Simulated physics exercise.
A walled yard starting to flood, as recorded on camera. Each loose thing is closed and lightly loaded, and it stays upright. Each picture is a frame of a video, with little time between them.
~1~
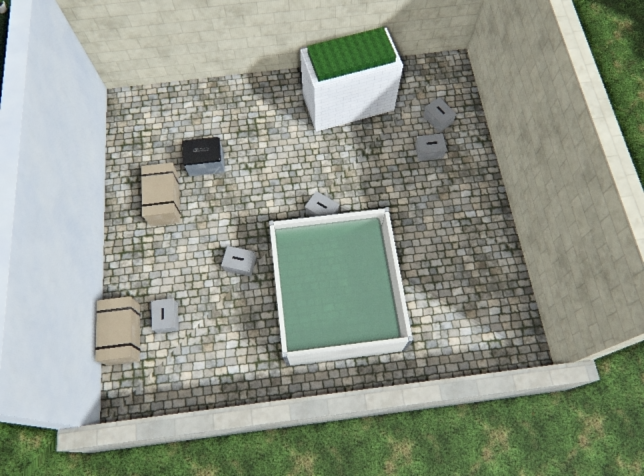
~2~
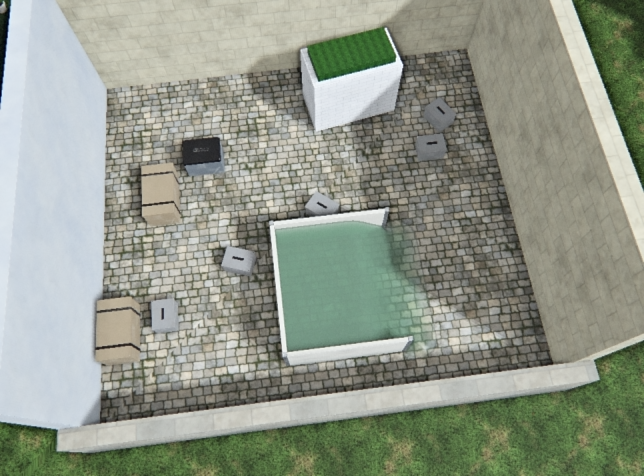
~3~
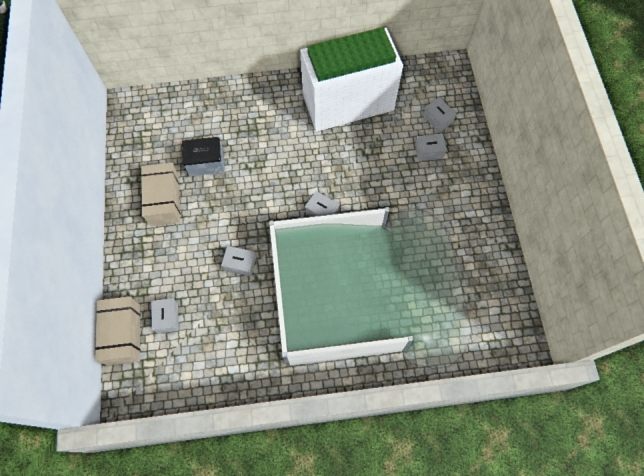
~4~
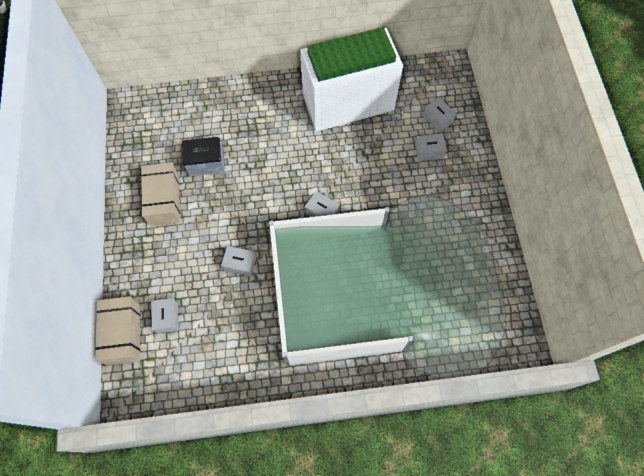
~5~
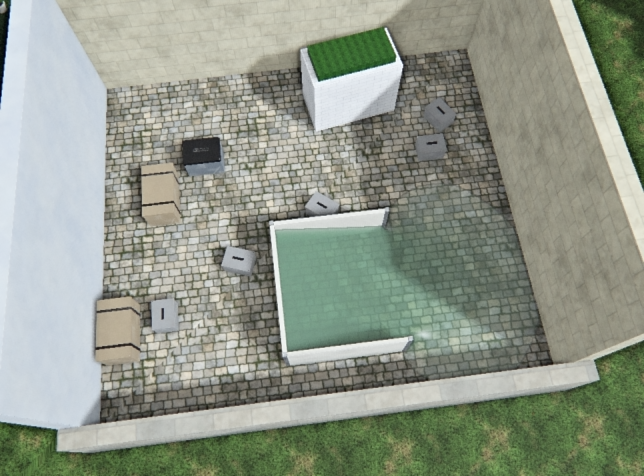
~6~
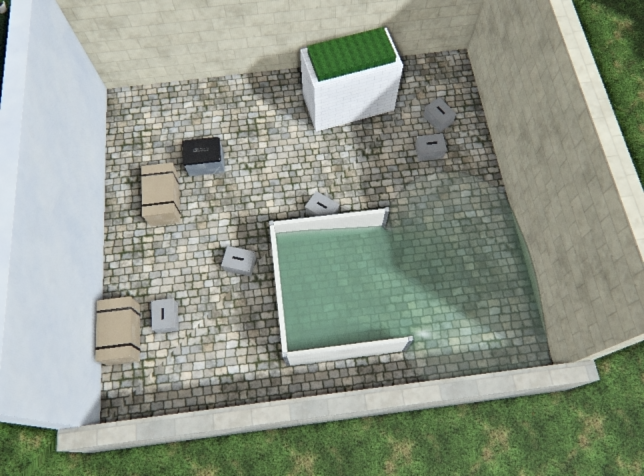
Green water pouring from the open right side of a white-walled tank, spreading across cobblestones as scattered boxes stay still.
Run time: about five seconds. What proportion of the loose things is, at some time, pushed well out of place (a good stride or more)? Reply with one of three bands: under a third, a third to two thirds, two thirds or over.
Under a third.
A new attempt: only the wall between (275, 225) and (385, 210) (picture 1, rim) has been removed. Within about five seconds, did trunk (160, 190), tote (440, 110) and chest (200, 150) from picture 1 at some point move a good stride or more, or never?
Travels that far, travels that far, falls short.
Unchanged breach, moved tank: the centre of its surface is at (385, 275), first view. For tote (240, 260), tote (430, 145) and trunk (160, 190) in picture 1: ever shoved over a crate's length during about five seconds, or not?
Object by object, in turn: Lingered near its place, travelled a good distance, lingered near its place.
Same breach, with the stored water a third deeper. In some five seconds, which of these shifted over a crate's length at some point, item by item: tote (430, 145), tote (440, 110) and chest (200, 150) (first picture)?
Well, in sequence: Carried that far, carried that far, not carried that far.
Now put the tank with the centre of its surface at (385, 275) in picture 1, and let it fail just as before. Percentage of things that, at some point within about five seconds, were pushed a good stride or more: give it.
I reckon around 40 percent of them.
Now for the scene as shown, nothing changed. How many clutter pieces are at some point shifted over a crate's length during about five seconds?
I make it 2 of them.
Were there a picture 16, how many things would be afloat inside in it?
So that is 0.
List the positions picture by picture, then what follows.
In the first picture, a tote at (163, 314), on the bottom; a trunk at (158, 189), on the bottom; 0 of 8 have shifted.
In the second picture, a tote at (163, 314), on the bottom; a trunk at (158, 189), on the bottom; 0 of 8 have shifted.
In the third picture, a tote at (163, 314), on the bottom; a trunk at (158, 189) rests on the ground; 0 of 8 have shifted.
In the fourth picture, a tote at (163, 314) rests on the ground; a trunk at (158, 189) rests on the ground; 0 of 8 have shifted.
In the fifth picture, a tote at (163, 314) rests on the ground; a trunk at (158, 189) rests on the ground; 0 of 8 have shifted.
In the sixth picture, a tote at (163, 314), on the bottom; a trunk at (158, 189) rests on the ground; 0 of 8 have shifted.
A moment on, 0 of 8 are well off their spots; 0 afloat.
Next, 0 of 8 are well off their spots; 0 afloat.
Later, 2 of 8 are well off their spots; 1 afloat.
In the end, 2 of 8 are well off their spots, and 2 have been at some point; 1 afloat.
